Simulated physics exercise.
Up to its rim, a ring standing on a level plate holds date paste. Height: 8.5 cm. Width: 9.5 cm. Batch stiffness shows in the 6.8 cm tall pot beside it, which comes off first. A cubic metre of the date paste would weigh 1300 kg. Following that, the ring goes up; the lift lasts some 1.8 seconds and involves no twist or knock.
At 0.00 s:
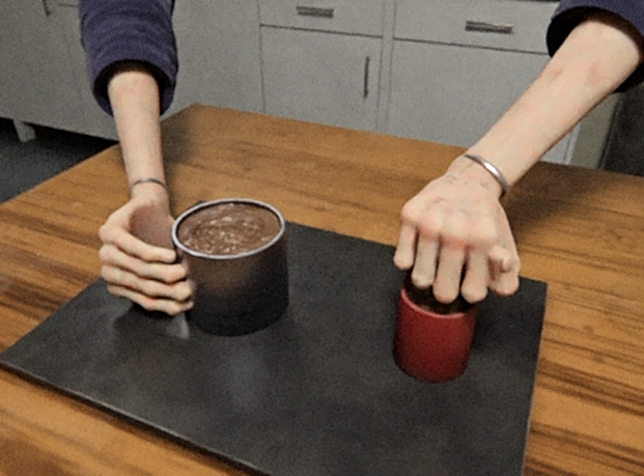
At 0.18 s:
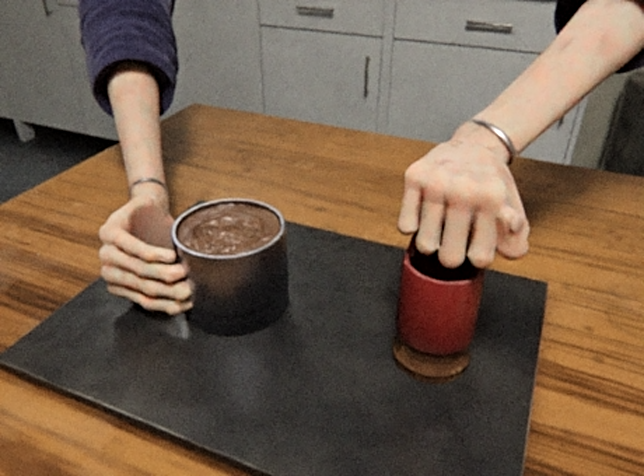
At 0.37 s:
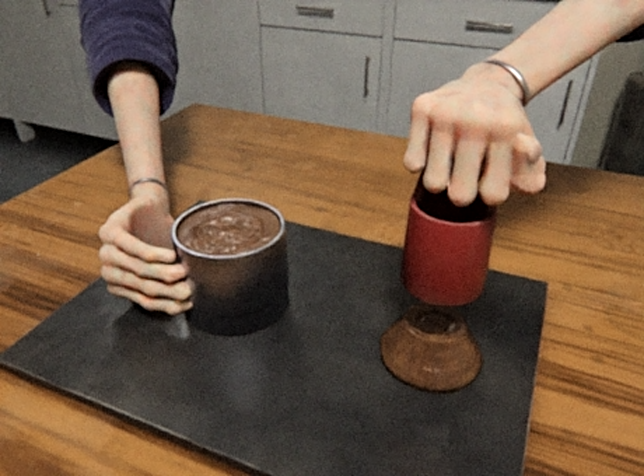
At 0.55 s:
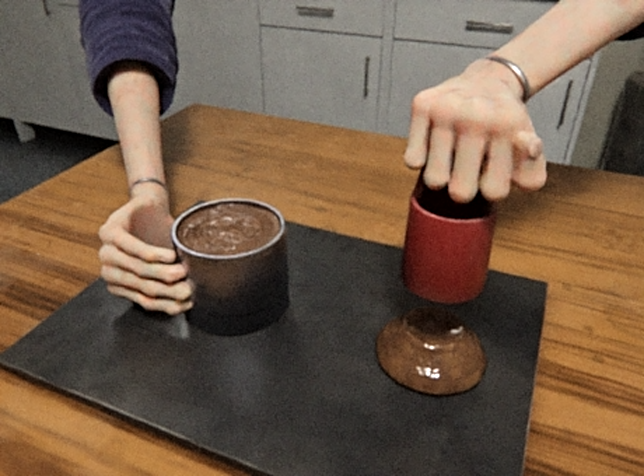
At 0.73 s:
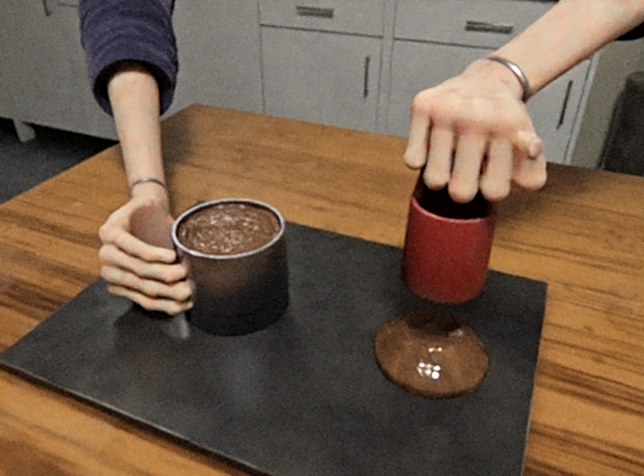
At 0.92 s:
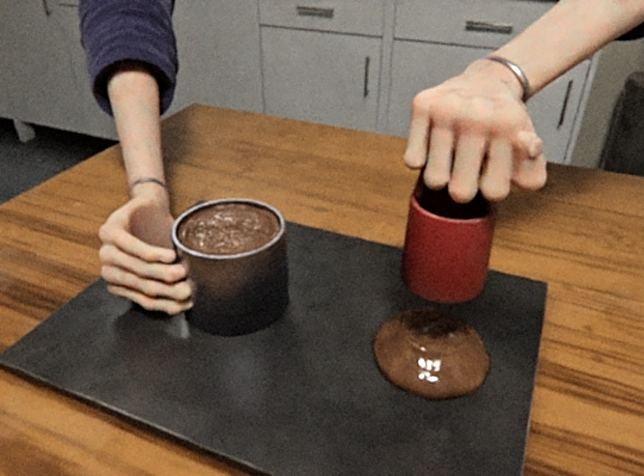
A hand on the right lifts a small red cylinder straight up from a dark plate and then holds it still above, while the brown paste left beneath slumps from a mound into a low, wide, glossy heap. On the left, another hand steadies a wider dark ring filled to its rim with brown paste, and neither moves. The steady camera looks down at a wooden table before pale cabinets.
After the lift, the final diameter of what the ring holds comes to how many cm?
18.4 cm.
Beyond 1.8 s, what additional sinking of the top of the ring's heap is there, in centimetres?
Some 1.5 centimetres.
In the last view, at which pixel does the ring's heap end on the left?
About pixel (141, 320).
By 1.4 s, the ring is up 2.2 cm; the date paste has come down 0.9 cm to 7.6 cm and is 12 cm wide.
By 1.8 s, the ring is up 5.2 cm; the date paste has come down 3.8 cm to 4.7 cm and is 16 cm wide.
By 2.3 s, the ring is up 8.9 cm; the date paste has come down 4.8 cm to 3.7 cm and is 18 cm wide.
By 2.8 s, the ring is clear; the date paste has come down 5.0 cm to 3.5 cm and is 18 cm wide.
By 3.4 s, at rest, the ring is clear; the date paste has come down 5.0 cm to 3.5 cm and is 18 cm wide.
